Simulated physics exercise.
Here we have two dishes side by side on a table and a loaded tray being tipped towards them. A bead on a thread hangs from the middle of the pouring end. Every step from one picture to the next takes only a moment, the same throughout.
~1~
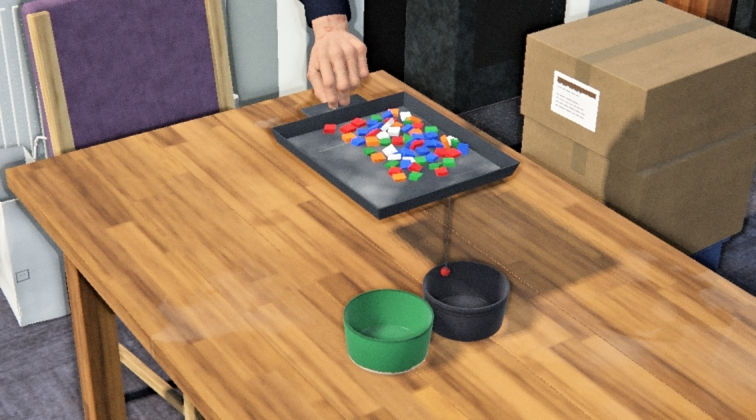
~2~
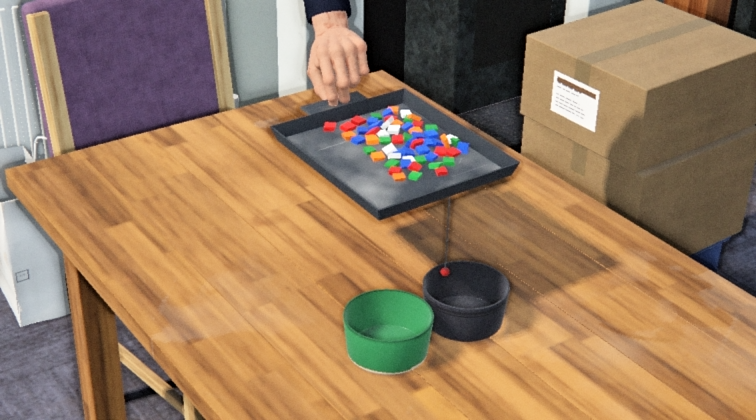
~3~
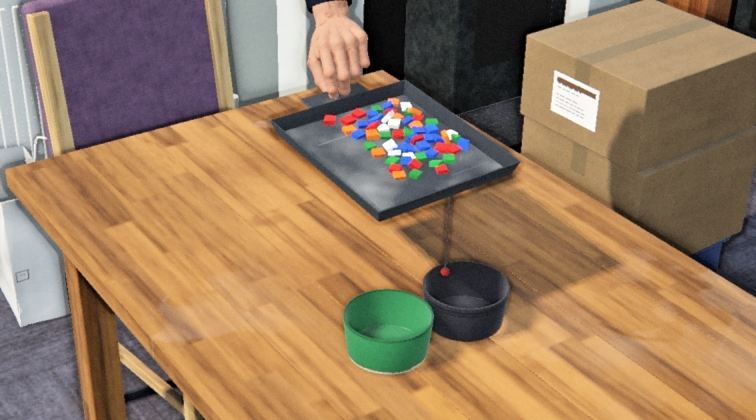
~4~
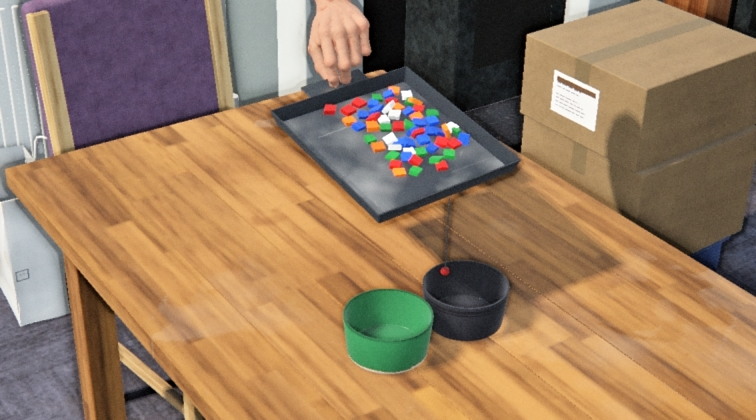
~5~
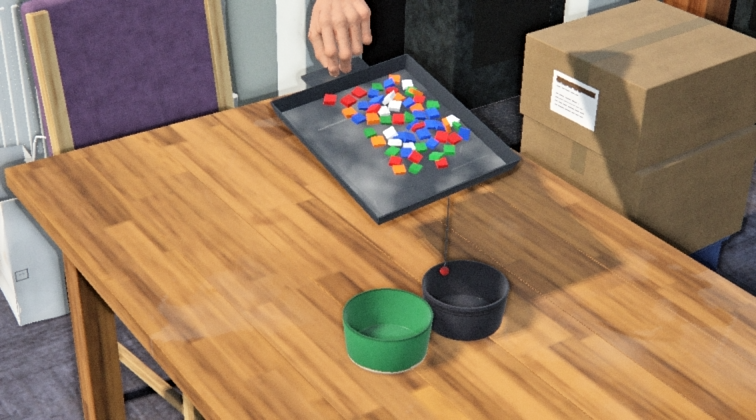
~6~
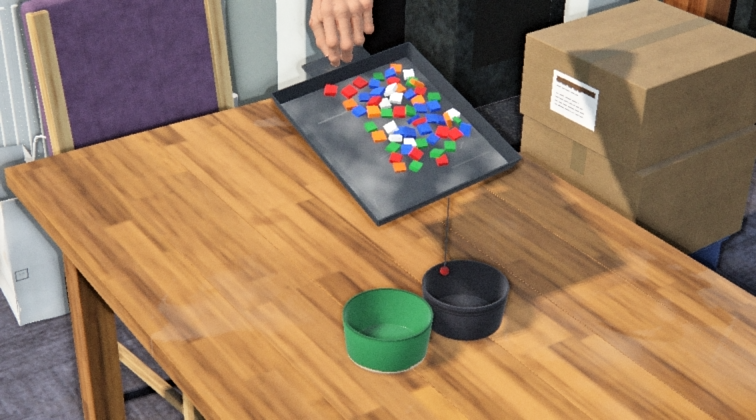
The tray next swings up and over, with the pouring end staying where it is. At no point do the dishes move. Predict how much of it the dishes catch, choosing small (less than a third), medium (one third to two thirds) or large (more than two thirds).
The catch is large, more than two thirds.
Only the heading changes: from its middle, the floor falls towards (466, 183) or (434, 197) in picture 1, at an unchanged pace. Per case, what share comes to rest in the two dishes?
Close to 30 percent first and close to 70 percent second.
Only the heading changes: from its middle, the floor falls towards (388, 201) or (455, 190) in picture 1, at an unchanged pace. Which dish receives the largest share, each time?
First try, the dish at left; second try, the dish at right.
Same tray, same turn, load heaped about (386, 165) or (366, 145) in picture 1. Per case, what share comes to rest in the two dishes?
Some 90 and then some 100 per cent.
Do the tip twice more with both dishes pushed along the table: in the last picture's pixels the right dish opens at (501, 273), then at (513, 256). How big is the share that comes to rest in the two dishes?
60 %, 10 %.
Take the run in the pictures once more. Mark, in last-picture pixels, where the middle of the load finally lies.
Roughly at pixel (395, 343).
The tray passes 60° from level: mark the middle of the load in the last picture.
Near (413, 202).
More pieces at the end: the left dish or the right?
The leftmost one.
Just after the last frame, tray tipped steeply; the larger part on the tray; just a few in the left dish; about a tenth in the air.
A moment on, tray tipped right over; roughly a quarter on the tray; roughly half in the left dish; just a few in the right dish; about a tenth outside both; roughly a quarter in the air.
Further on, tray tipped past a quarter turn; the larger part in the left dish; just a few in the right dish; about a tenth outside both.
When it is over, tray tipped past a quarter turn; the larger part in the left dish; just a few in the right dish; about a tenth outside both.
